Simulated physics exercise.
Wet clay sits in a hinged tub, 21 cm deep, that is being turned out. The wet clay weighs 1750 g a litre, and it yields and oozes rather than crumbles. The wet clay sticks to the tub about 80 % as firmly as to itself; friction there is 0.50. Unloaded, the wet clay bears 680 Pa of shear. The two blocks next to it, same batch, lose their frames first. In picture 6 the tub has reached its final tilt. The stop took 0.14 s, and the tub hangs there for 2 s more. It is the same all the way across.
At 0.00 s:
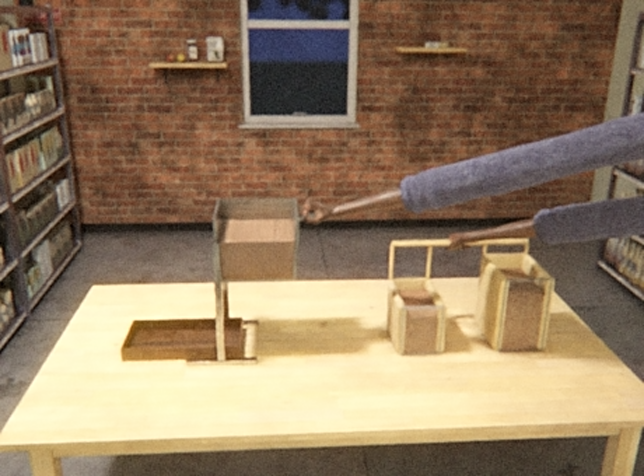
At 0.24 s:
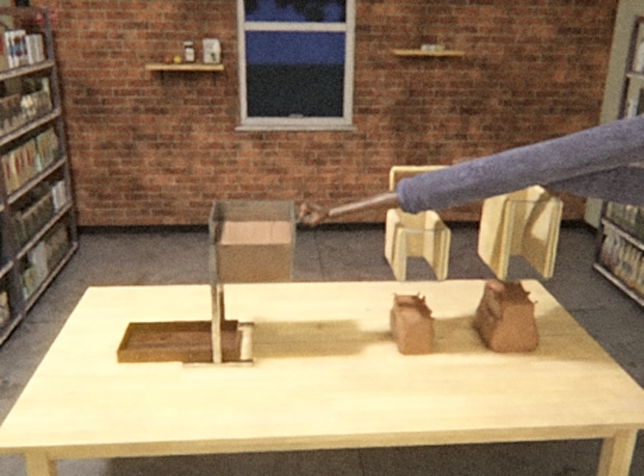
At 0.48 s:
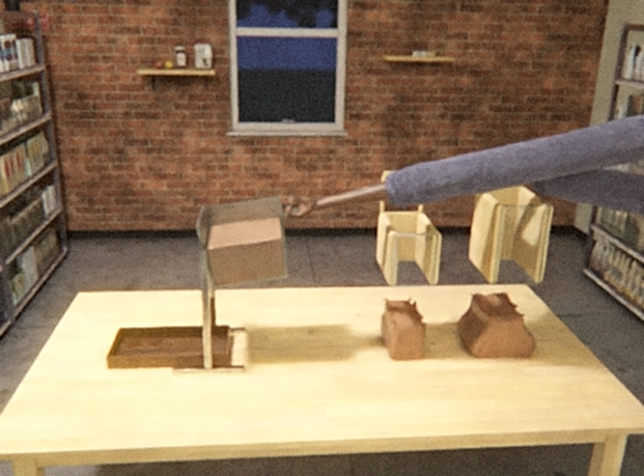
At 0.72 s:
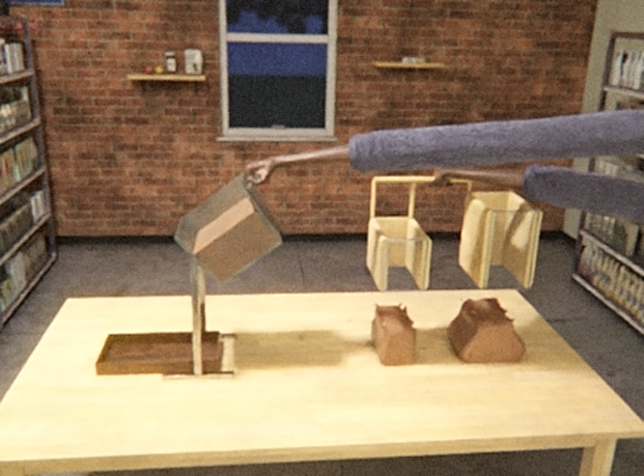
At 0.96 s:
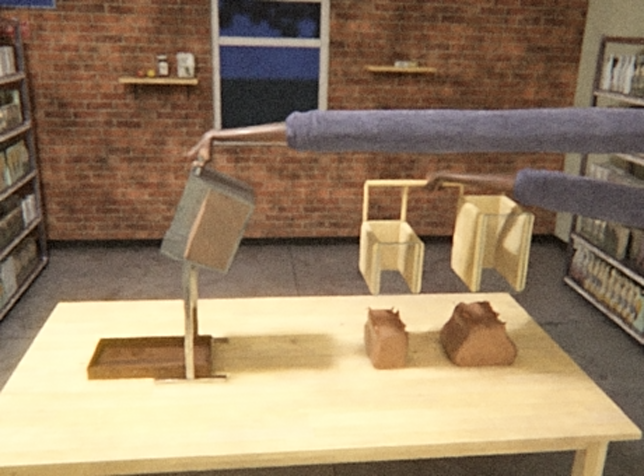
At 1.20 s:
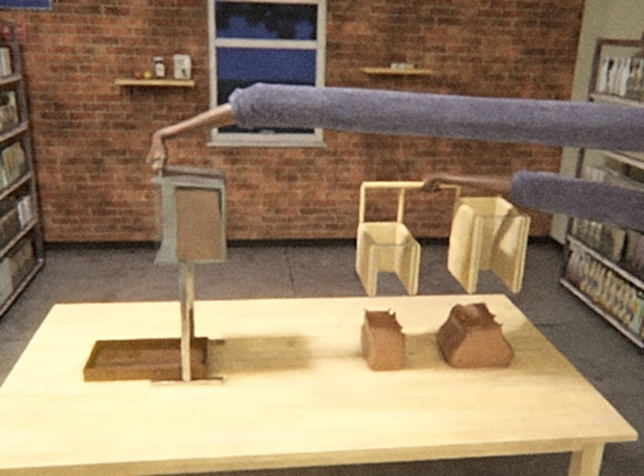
Two purple-sleeved arms reach in from the right, one lifting a pair of joined pale wooden moulds off two brown clay blocks, the taller of which slumps and widens, while the other swings a hinged grey tub of clay upright onto its side. Seen from in front and slightly above, a pale wooden table stands before a brick wall, window and bookshelves. The view drifts slightly rightward as the tub turns above a shallow brown tray at left, its clay staying inside.
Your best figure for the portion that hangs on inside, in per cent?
It comes to some 47 %.
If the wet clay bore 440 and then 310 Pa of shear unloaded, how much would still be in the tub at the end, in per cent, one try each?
In turn about 55 %, 50 %.
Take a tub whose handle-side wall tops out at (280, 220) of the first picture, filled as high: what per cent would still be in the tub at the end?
Then about 100 %.
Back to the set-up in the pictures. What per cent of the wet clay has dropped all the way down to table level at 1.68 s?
Some 0 per cent.
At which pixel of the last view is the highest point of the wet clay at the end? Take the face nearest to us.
At about (207, 223).
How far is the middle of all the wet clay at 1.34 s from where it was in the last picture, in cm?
Roughly 3 cm.
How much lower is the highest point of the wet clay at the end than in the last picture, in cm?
About 11 cm.
After 1.34 s, the tub is at 89 degrees and holds 100 %.
After 1.51 s, the tub is at 89 degrees and holds 92 %.
After 1.68 s, the tub is at 89 degrees and holds 73 %.
After 1.85 s, the tub is at 89 degrees and holds 63 %.
After 3.20 s, at the end, the tub is at 89 degrees and holds 47 %.
